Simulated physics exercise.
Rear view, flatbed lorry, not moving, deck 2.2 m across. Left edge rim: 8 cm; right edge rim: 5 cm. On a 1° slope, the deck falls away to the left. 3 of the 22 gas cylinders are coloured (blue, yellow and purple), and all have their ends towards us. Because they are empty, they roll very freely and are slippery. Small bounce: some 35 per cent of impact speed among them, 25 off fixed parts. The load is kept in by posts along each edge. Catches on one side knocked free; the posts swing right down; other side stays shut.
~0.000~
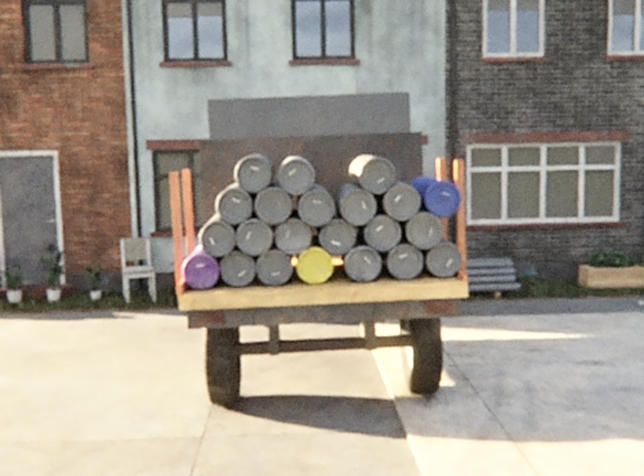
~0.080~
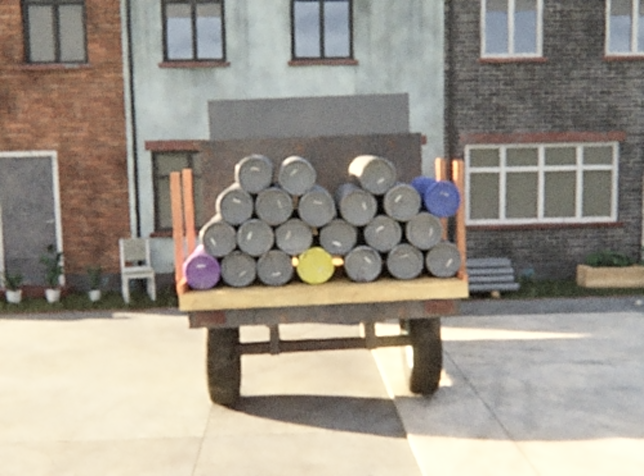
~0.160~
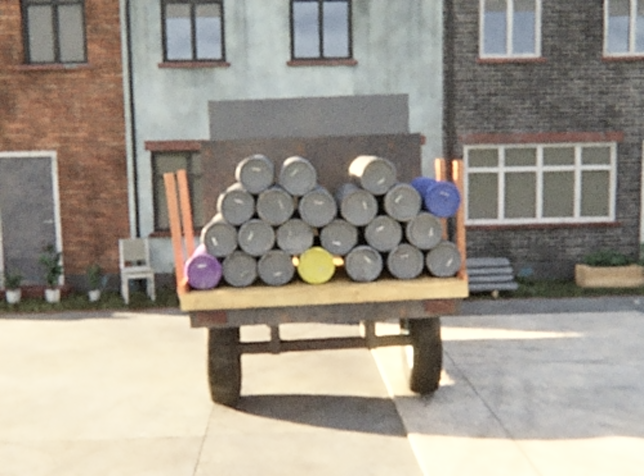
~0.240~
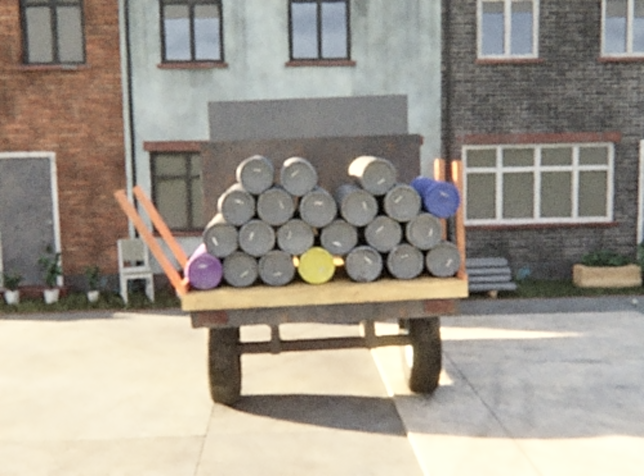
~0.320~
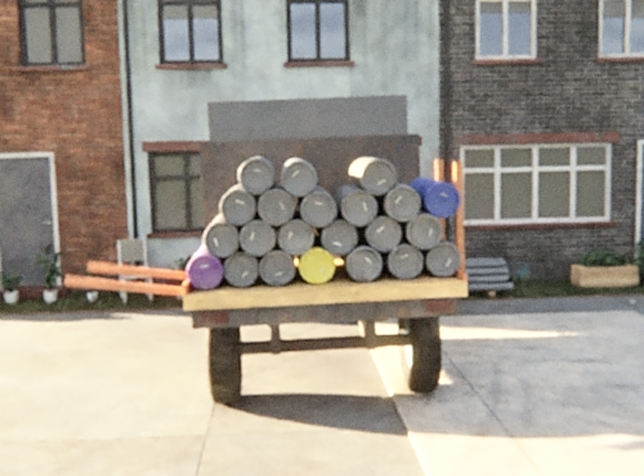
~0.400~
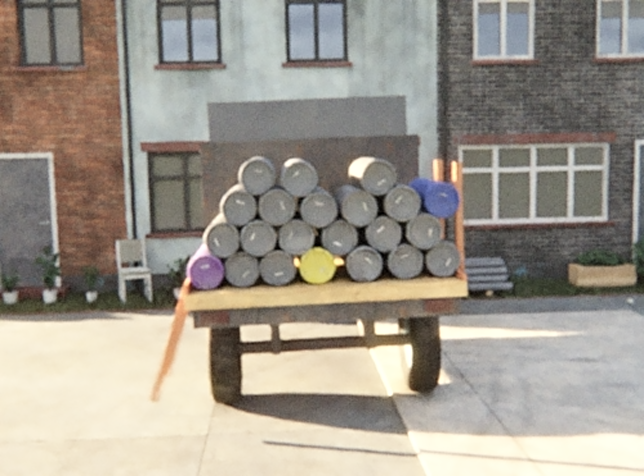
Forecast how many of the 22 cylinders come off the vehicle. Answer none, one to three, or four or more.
Answer: None.
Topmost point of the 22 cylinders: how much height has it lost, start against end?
Comparing start and end, it's lower by about 0 cm.
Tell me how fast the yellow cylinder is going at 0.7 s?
Near 0.0 m/s.
After 0.7 s, blue is up on others, 15 cm from the right edge; yellow is on the deck, 105 cm from the left edge; purple is on the deck, 15 cm from the left edge; 0 off so far.
At rest (1.1 s), blue is up on others, 15 cm from the right edge; yellow is on the deck, 105 cm from the left edge; purple is on the deck, 15 cm from the left edge; 0 off so far.
